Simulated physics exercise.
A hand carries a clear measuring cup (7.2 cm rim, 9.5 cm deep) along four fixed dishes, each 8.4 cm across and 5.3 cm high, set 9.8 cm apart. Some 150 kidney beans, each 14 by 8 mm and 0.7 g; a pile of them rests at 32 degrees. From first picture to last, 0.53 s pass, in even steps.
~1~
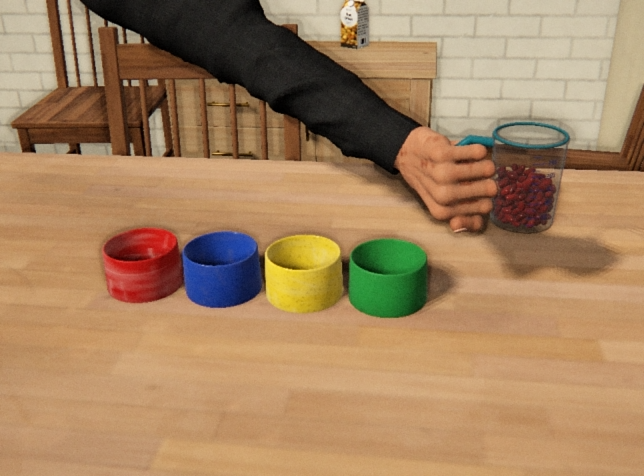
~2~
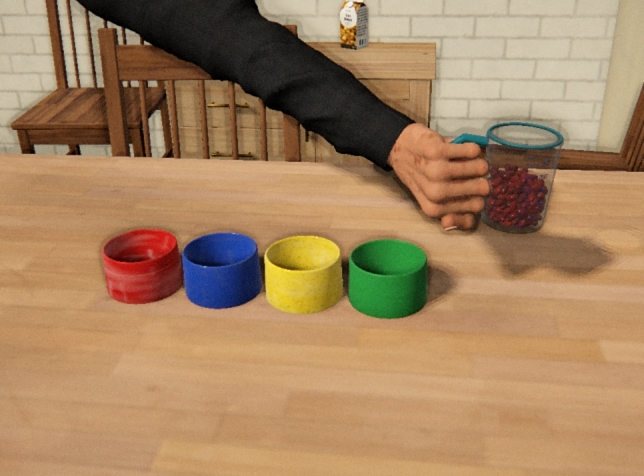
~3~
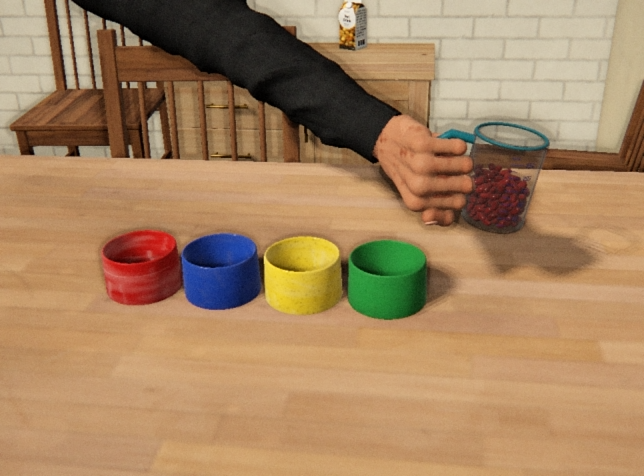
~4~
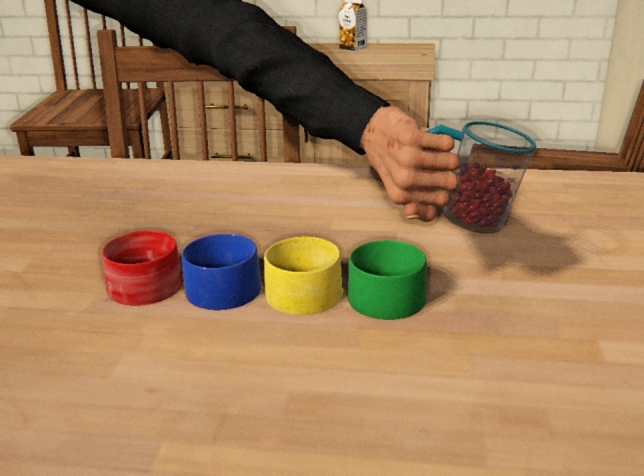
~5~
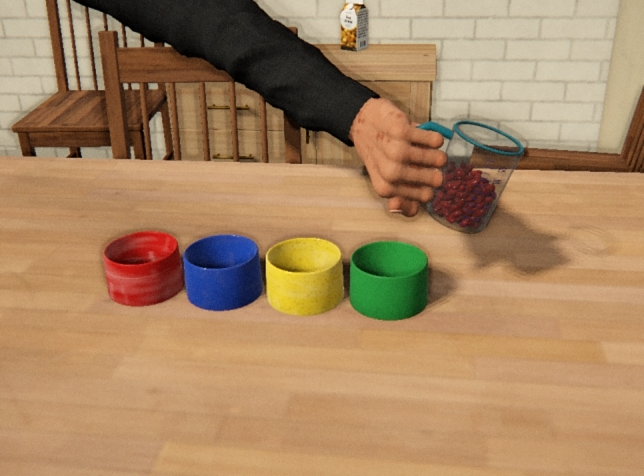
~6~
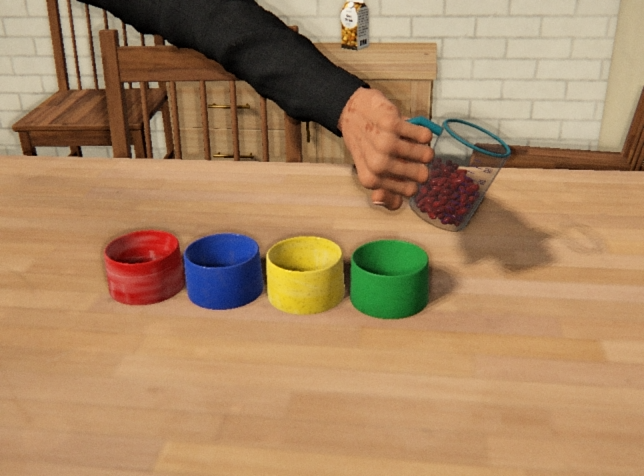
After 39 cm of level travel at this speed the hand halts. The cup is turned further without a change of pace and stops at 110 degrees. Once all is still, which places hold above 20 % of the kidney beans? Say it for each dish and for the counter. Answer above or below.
Red dish: Below; blue dish: Above; green dish: Below; yellow dish: Below; on the counter: Below.
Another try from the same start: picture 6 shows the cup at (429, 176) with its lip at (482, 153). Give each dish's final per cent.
Red 0, blue 100, green 0, yellow 0.
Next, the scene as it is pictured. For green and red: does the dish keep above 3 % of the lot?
Green no, red no.
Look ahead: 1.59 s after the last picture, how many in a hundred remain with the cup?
About 100 per cent.
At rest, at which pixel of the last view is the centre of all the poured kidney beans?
Near (234, 278).
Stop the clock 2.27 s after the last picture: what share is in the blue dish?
Near 55 per cent so far.
Then, 0.95 s after the last picture, tilt 69 degrees; cup holds 100 %.
Then, 1.59 s after the last picture, tilt 100 degrees; cup holds 100 %.
Then, 2.27 s after the last picture, tilt 110 degrees; cup holds 25 %, blue 55 %, yellow 5 %.
In the end, red 0 %, blue 80 %, green 0 %, yellow 5 %, counter 10 %.
